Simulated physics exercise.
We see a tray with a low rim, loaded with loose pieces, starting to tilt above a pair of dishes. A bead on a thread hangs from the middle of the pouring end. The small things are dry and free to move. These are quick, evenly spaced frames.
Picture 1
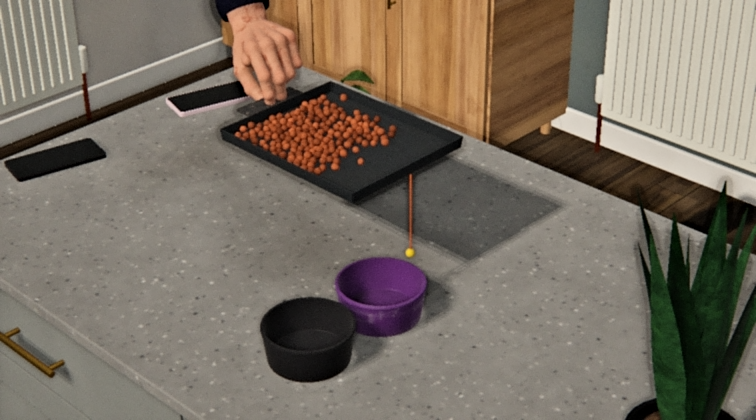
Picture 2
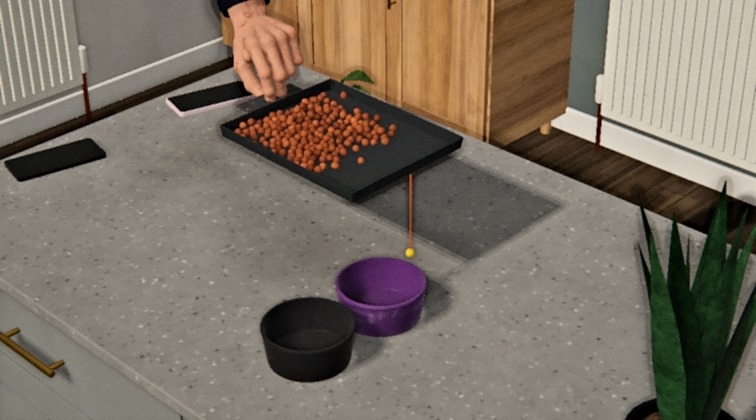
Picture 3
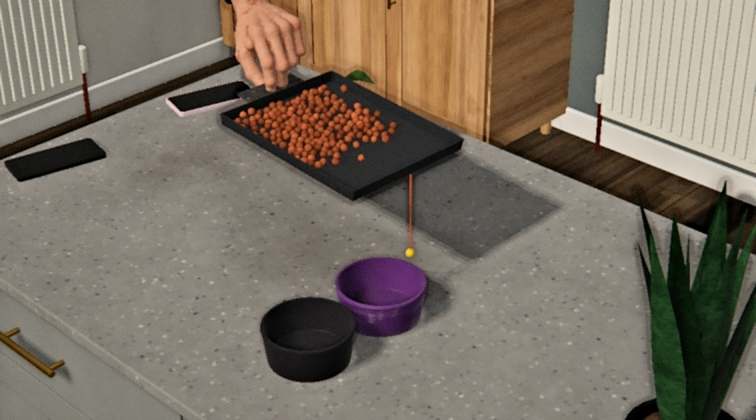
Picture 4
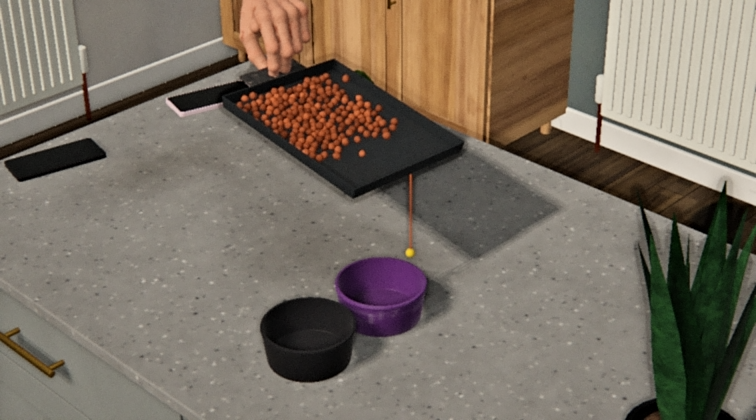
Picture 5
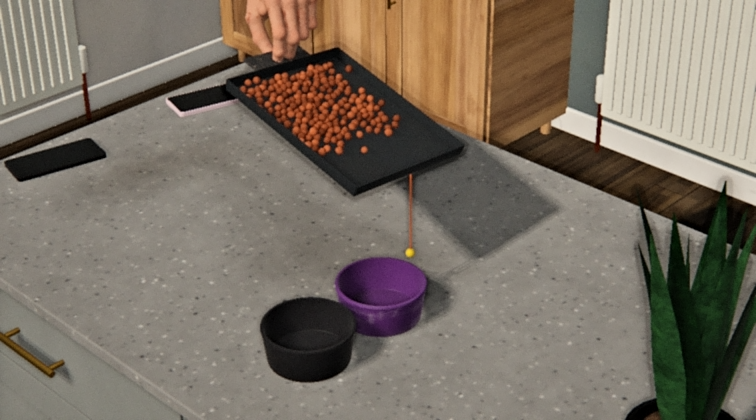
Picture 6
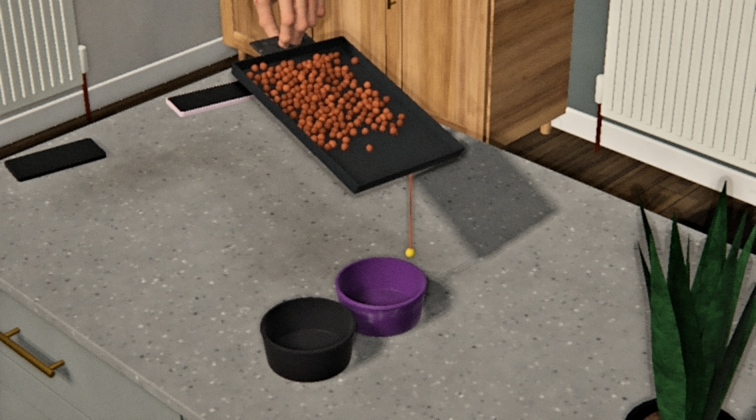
A hand at the far side of a speckled grey kitchen counter, seen from above at an angle by a still camera, lifts the back of a dark tray. Small orange-brown pellets cover the tray's far left part, above a black dish and a purple one, with a yellow bead hanging nearby. The tray gradually tilts toward its near right corner, while just a few pellets shift.
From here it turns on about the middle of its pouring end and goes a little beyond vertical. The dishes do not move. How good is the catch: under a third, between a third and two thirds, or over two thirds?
They take under a third between them.
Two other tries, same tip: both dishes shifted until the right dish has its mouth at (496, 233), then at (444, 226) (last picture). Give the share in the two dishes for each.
About 70 and 30 per cent.
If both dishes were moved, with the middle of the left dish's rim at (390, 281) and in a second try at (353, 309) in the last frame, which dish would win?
First the dish on the right, then the dish on the right.
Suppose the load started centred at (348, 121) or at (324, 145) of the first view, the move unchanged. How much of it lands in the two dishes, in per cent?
The first gives 0 %, the second 0 %.
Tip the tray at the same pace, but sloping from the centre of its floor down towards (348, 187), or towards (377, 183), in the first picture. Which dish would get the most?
In turn: The right-hand dish; the right-hand dish.
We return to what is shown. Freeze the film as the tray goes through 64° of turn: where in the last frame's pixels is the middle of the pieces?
At about (433, 153).
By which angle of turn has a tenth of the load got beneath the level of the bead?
Around 70° of tilt.
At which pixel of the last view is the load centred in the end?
Roughly at (482, 289).
Just after the last frame, tray tipped steeply; the larger part on the tray; just a few outside both; roughly a quarter in the air.
A moment on, tray tipped past a quarter turn; roughly half on the tray; just a few in the right dish; roughly half outside both; just a few in the air.
Further on, tray tipped past a quarter turn; just a few in the right dish; almost all outside both.
When it is over, tray tipped past a quarter turn; not one in the left dish; not one in the right dish; every one outside both.
